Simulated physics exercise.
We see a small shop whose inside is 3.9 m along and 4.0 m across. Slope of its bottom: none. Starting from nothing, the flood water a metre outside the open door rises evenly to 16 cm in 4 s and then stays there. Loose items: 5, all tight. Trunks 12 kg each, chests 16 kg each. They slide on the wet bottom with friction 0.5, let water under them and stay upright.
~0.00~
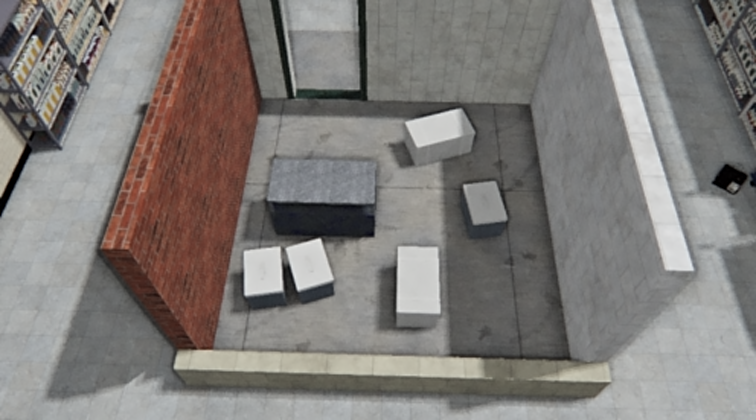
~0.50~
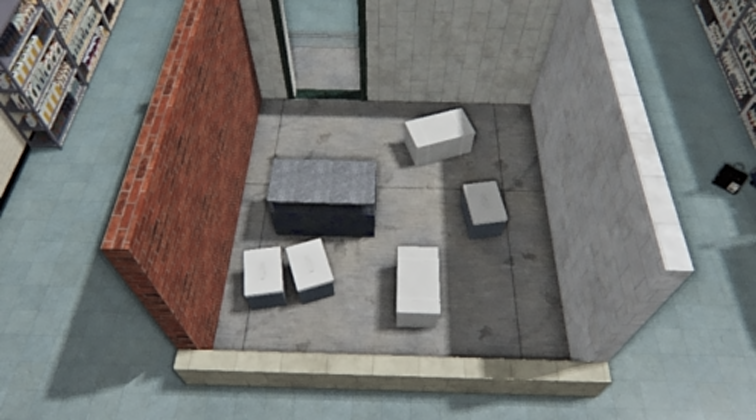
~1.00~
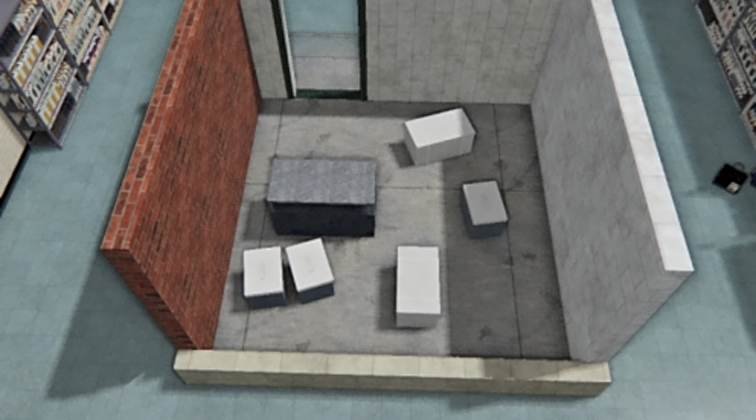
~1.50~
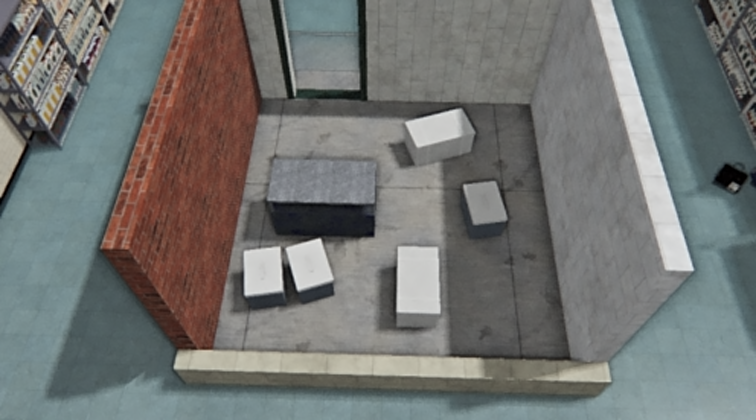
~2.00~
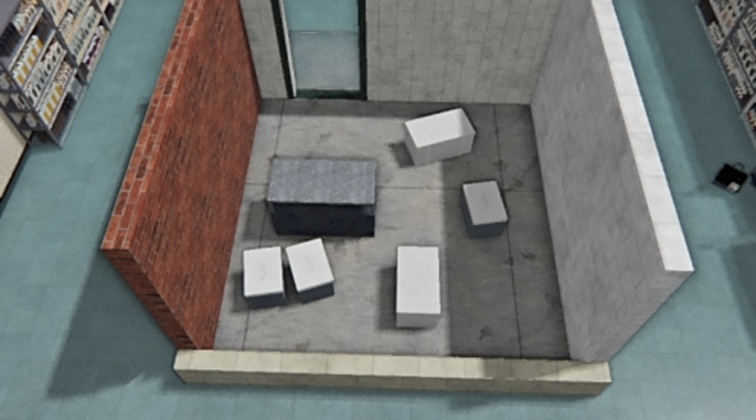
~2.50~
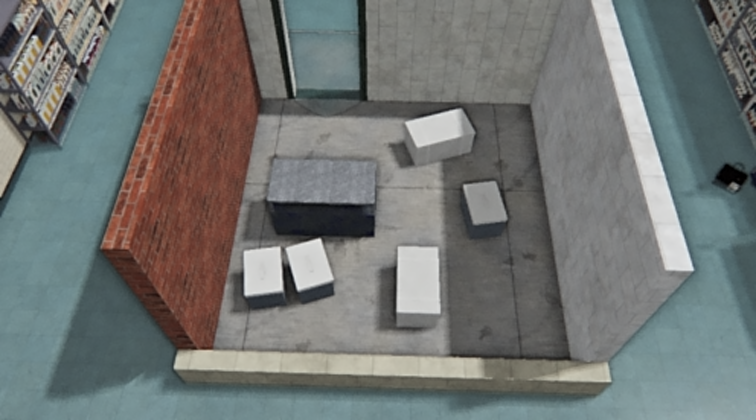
To begin with, five pale boxes and a dark block stand in a small open-topped room with grey paving outside. The paving then turns blue-green as water covers it, and the bluish tint spreads through the doorway area. Finally, a thin wet patch edges just inside, while the boxes stay still.
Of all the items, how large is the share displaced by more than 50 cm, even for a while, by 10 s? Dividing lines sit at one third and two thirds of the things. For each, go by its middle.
My call: Fewer than a third of them.
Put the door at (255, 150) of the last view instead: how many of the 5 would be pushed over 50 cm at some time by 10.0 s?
Then it comes to 1.
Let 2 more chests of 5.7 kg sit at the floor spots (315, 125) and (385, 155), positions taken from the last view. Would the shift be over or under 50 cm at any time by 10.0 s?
First one exceeds it, second one exceeds it.
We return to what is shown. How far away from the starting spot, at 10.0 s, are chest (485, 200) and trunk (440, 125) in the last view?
Respectively 0 and 0 centimetres.
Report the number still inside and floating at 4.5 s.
Total: 0.
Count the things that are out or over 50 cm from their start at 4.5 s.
Answer: 0.
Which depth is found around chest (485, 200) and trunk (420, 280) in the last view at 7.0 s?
Around 3 cm and 1 cm.
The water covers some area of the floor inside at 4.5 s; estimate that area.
Around 3.5 m2 of it.
After 3.5 s 0 of 5 are over 50 cm from their spots; 0 afloat.
After 4.5 s 0 of 5 are over 50 cm from their spots; 0 afloat.
After 7.0 s 0 of 5 are over 50 cm from their spots; 0 afloat.
After 10.0 s 0 of 5 are over 50 cm from their spots, and 0 have been at some point; 1 afloat.
